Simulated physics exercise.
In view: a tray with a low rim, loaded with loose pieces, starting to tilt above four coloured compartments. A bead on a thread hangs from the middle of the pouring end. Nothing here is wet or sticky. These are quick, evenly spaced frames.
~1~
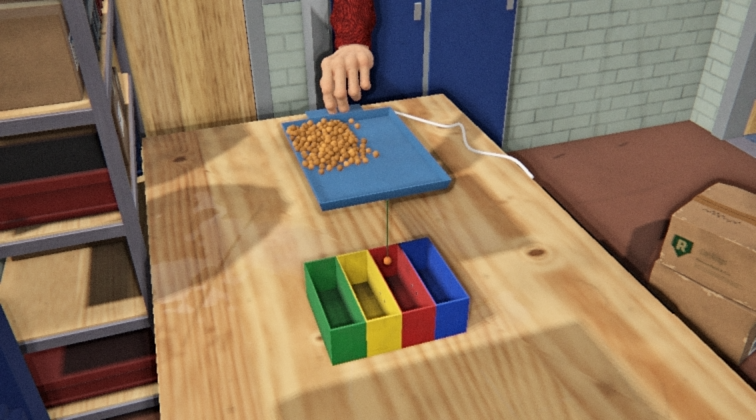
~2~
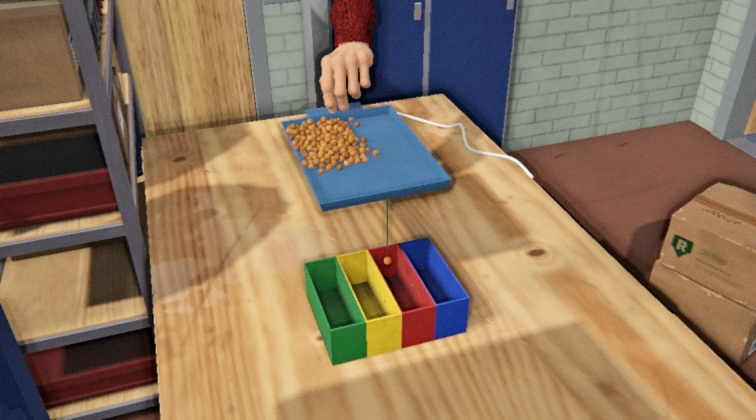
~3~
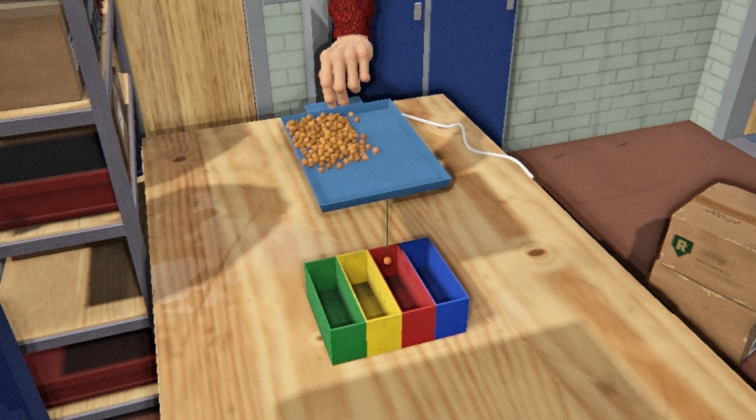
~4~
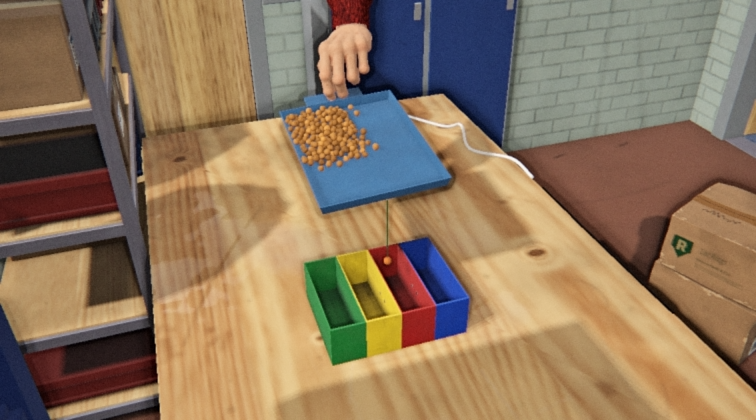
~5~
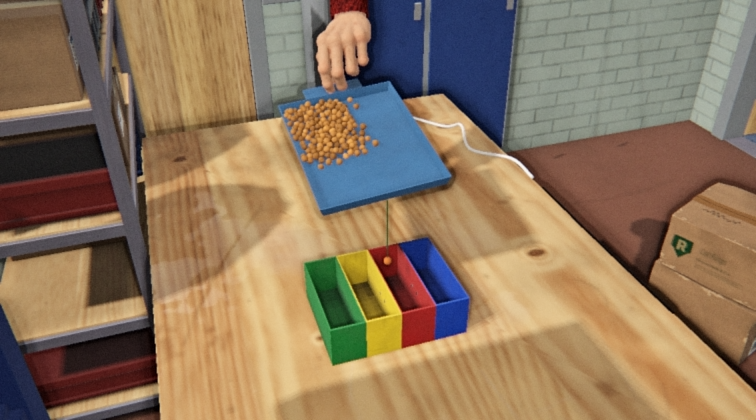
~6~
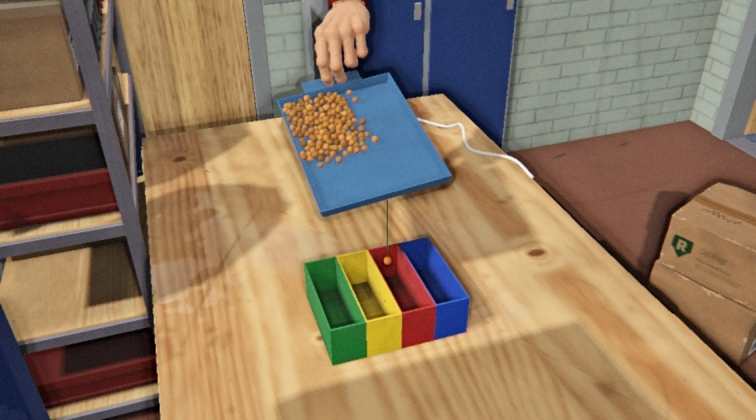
The clip opens on a blue tray with a heap of roasted chickpeas, a hand at its far edge, above green, yellow, red and blue compartments. The tray sits still at first, then the hand gradually raises the far edge, tilting it slightly toward the near left corner, the chickpeas still heaped.
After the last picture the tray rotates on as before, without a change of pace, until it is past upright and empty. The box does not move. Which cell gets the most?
The green cell gets the most.
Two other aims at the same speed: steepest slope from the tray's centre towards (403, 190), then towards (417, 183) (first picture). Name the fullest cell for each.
In turn: The blue one; the cell in blue.
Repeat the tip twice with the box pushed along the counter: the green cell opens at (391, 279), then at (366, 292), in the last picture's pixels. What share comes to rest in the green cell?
First some 0, then 30 per cent.
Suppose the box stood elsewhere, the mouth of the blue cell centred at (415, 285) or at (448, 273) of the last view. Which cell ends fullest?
The first try: The yellow cell. The second: That green cell.
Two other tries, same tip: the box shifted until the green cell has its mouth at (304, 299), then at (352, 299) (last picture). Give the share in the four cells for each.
The first gives 100 %, the second 60 %.
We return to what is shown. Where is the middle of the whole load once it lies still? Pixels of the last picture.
Near (337, 322).
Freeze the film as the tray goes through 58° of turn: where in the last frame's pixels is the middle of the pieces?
Close to (330, 178).
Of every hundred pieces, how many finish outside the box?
About 20 per cent.
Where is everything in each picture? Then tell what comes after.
In the first picture, corners of the pouring end (322, 201) and (447, 178), level; middle of the load (330, 144), roasted chickpeas; bead on its thread (388, 261); green cell (349, 340); yellow cell (384, 332); red cell (418, 324); blue cell (452, 315).
In the second picture, corners of the pouring end (322, 202) and (447, 178), level; middle of the load (330, 143).
In the third picture, corners of the pouring end (322, 203) and (447, 177), tipped barely, lowest at the left corner; middle of the load (330, 139).
In the fourth picture, corners of the pouring end (322, 205) and (447, 176), tipped a little, lowest at the left corner; middle of the load (329, 135).
In the fifth picture, corners of the pouring end (322, 207) and (447, 175), tipped a little, lowest at the left corner; middle of the load (329, 130).
In the sixth picture, corners of the pouring end (322, 209) and (447, 174), tipped a little, lowest at the left corner; middle of the load (328, 126); green cell (349, 340); yellow cell (384, 332); red cell (418, 324); blue cell (452, 315).
Just after the last frame, tray tipped steeply; almost all on the tray; just a few in the green cell; about a tenth falling or outside the box.
A moment on, tray tipped right over; the larger part on the tray; about a tenth in the green cell; about a tenth falling or outside the box.
Further on, tray tipped past a quarter turn; roughly two thirds in the green cell; roughly a quarter in the yellow cell; just a few in the red cell; roughly a quarter falling or outside the box.
When it is over, tray tipped past a quarter turn; roughly two thirds in the green cell; roughly a quarter in the yellow cell; just a few in the red cell; not one in the blue cell; roughly a quarter outside the box.
